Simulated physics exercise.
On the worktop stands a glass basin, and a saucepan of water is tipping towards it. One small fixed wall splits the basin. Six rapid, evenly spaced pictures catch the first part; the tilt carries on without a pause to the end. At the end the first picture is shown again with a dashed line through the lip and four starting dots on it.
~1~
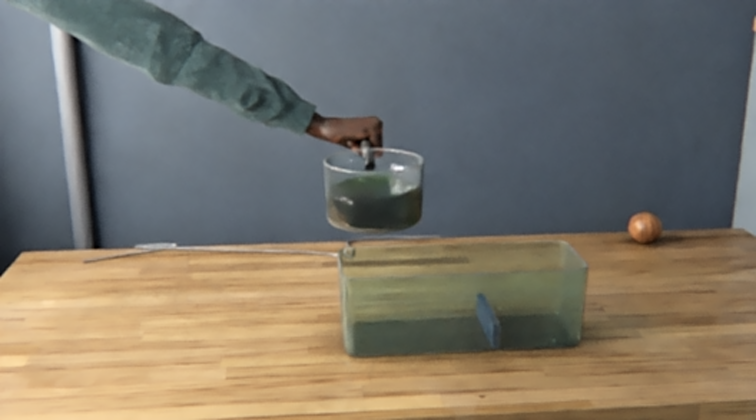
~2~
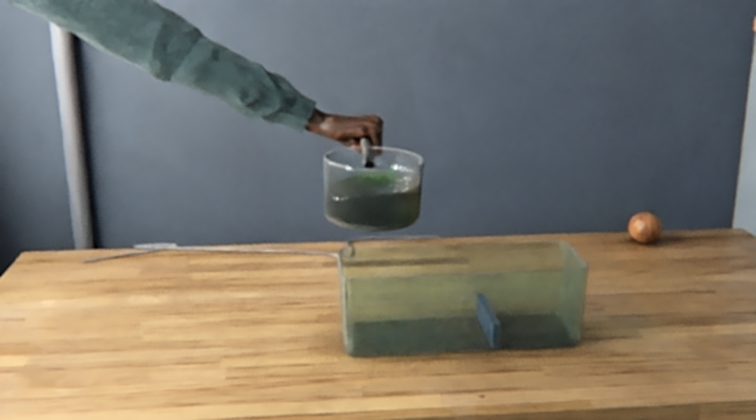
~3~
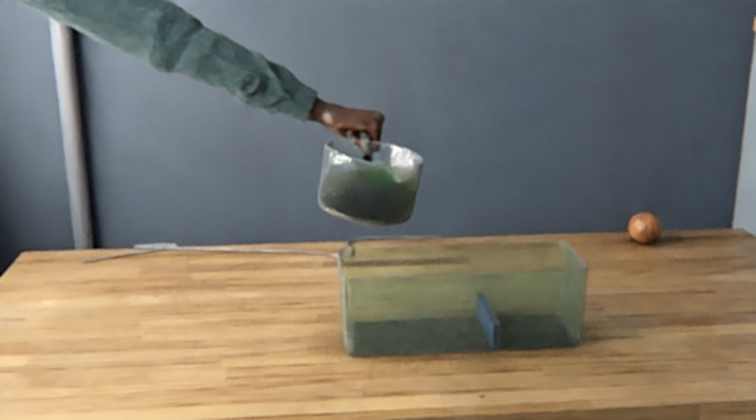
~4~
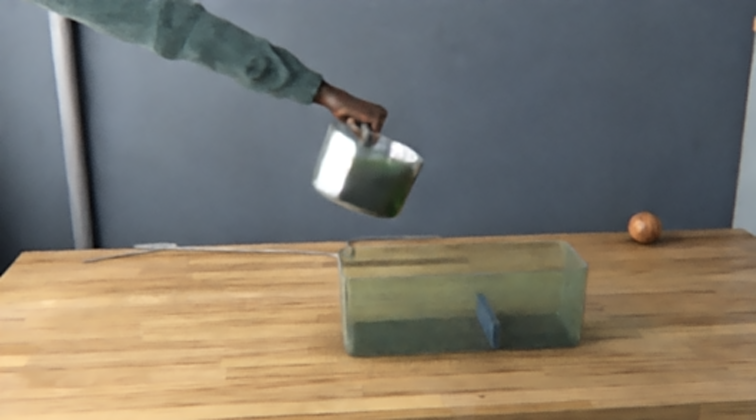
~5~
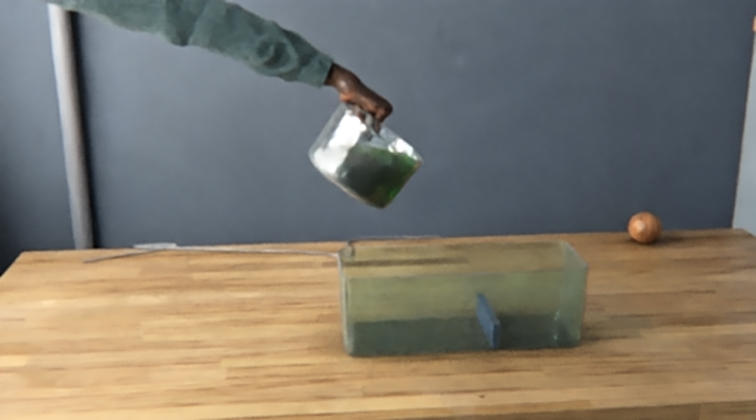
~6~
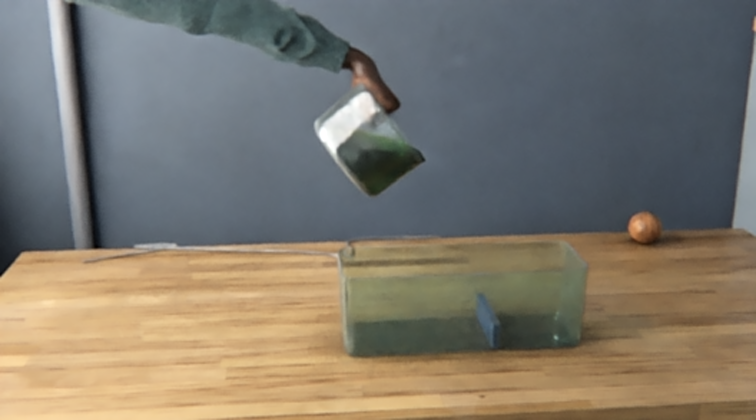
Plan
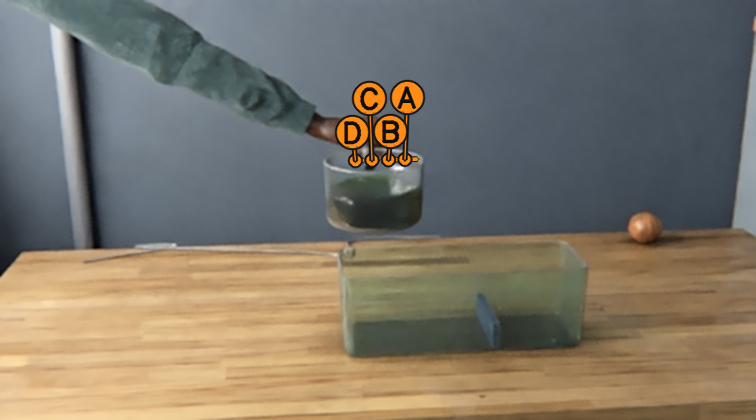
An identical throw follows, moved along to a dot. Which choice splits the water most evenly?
Use spot A.
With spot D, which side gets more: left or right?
The left side.
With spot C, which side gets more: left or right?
More ends on the left.
In orange, A at (404, 159); B at (388, 159); C at (371, 160); D at (355, 160).
With A, about 54 % ends left of the wall and 43 % right of it; 3 % is lost outside.
With B, about 79 % ends left of the wall and 17 % right of it; 4 % is lost outside.
With C, about 88 % ends left of the wall and 8 % right of it; 4 % is lost outside.
With D, about 82 % ends left of the wall and 12 % right of it; 5 % is lost outside.
